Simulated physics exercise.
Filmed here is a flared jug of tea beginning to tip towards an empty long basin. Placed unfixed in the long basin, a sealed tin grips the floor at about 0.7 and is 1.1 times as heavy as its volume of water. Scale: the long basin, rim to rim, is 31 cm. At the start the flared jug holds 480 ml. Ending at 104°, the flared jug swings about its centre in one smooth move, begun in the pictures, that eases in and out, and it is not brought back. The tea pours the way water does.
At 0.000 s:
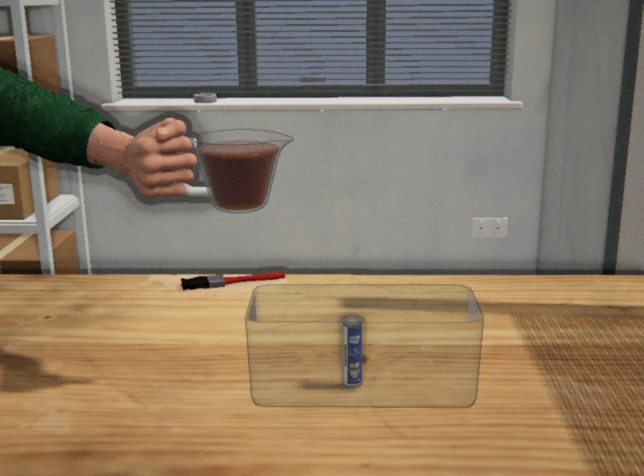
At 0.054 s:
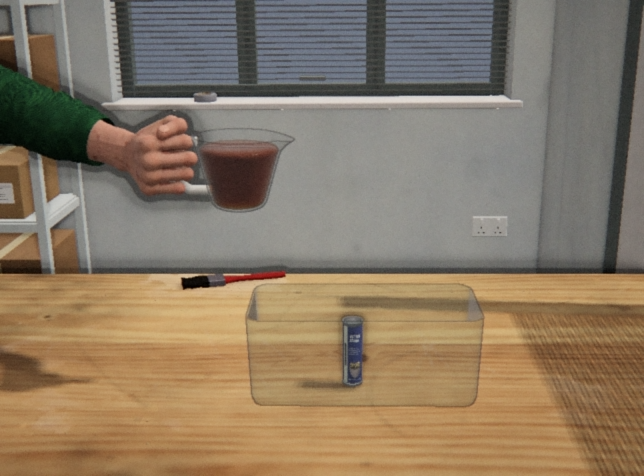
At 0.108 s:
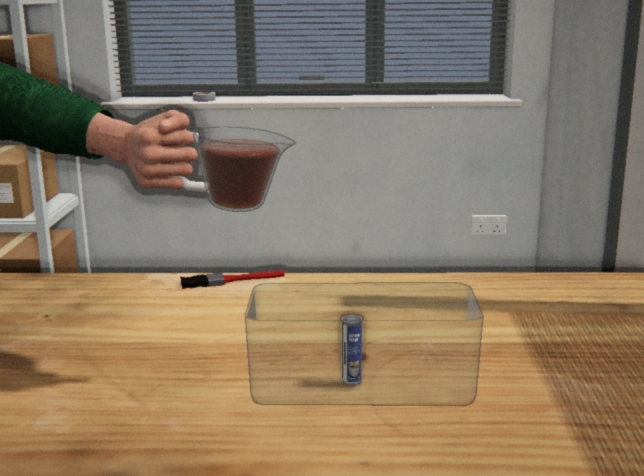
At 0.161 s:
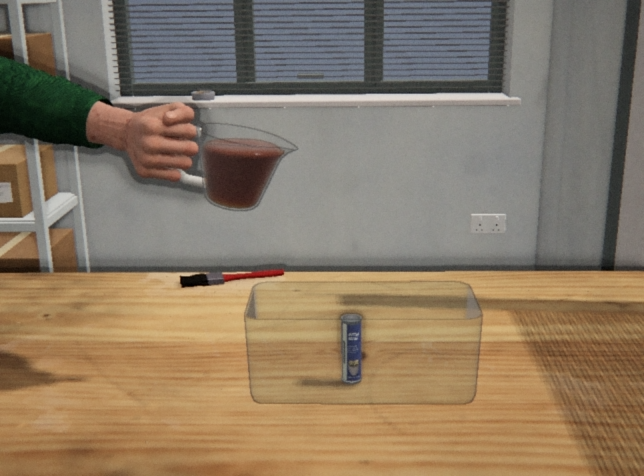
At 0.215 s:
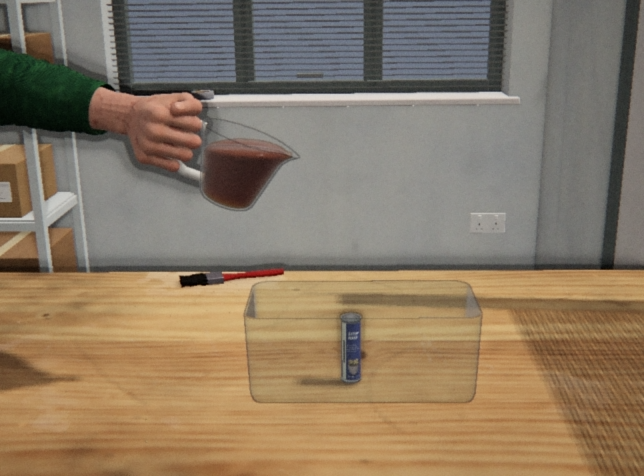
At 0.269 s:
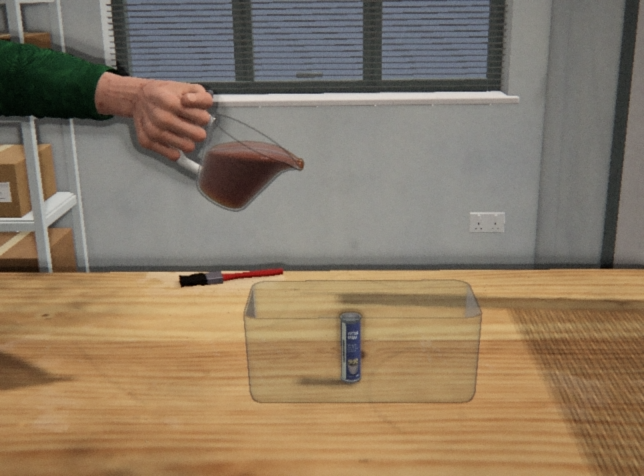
On a wooden table, a clear basin holds a small blue tin, with a brush lying behind it, while a green-sleeved hand above steadily tilts a glass jug of reddish-brown liquid rightward until the liquid reaches its spout.
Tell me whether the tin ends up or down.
It keels over.
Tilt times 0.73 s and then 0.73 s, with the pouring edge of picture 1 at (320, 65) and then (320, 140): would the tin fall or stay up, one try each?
Trial 1 - tin stays standing; trial 2 - tin stays standing.
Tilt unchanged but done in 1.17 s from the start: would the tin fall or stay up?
Result: Tin tipped over.
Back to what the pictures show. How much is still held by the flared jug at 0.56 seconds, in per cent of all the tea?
Roughly 36 per cent.
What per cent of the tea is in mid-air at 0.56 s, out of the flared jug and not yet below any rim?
38 per cent.
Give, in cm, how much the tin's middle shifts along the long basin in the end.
9.0 cm.
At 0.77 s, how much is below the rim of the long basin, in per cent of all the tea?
I reckon close to 88 per cent.
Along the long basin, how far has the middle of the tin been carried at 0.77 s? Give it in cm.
Near 3 cm of travel.
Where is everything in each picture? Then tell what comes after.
In the first picture, it leans 0°; its right rim is at (294, 138); the tea meets the walls at (198, 147) and (280, 147); the long basin's rim runs from (250, 304) to (477, 304); the tin's top is at (352, 324).
In the second picture, it leans 1°; its right rim is at (295, 139); the tea meets the walls at (199, 146) and (281, 147).
In the third picture, it leans 6°; its right rim is at (297, 142); the tea meets the walls at (200, 144) and (281, 148).
In the fourth picture, it leans 12°; its right rim is at (299, 148); the tea meets the walls at (203, 143) and (285, 148).
In the fifth picture, it leans 21°; its right rim is at (301, 157); the tea meets the walls at (205, 145) and (292, 151).
In the sixth picture, it leans 31°; its right rim is at (301, 168); the tea meets the walls at (206, 151) and (291, 159); 3 per cent is over the edge.
After 0.56 s the tilt is 90° and 35 per cent is still to pour; the tin stands where it began.
After 0.77 s the tilt is 104° and 2 per cent is still to pour; the tin stands 3 cm from where it began.
After 0.99 s the tilt is 104° and 0 per cent is still to pour; the tin lies on its side.
After 1.23 s the tilt is 104° and 0 per cent is still to pour; the tin lies on its side.
In the end the tin lies on its side.
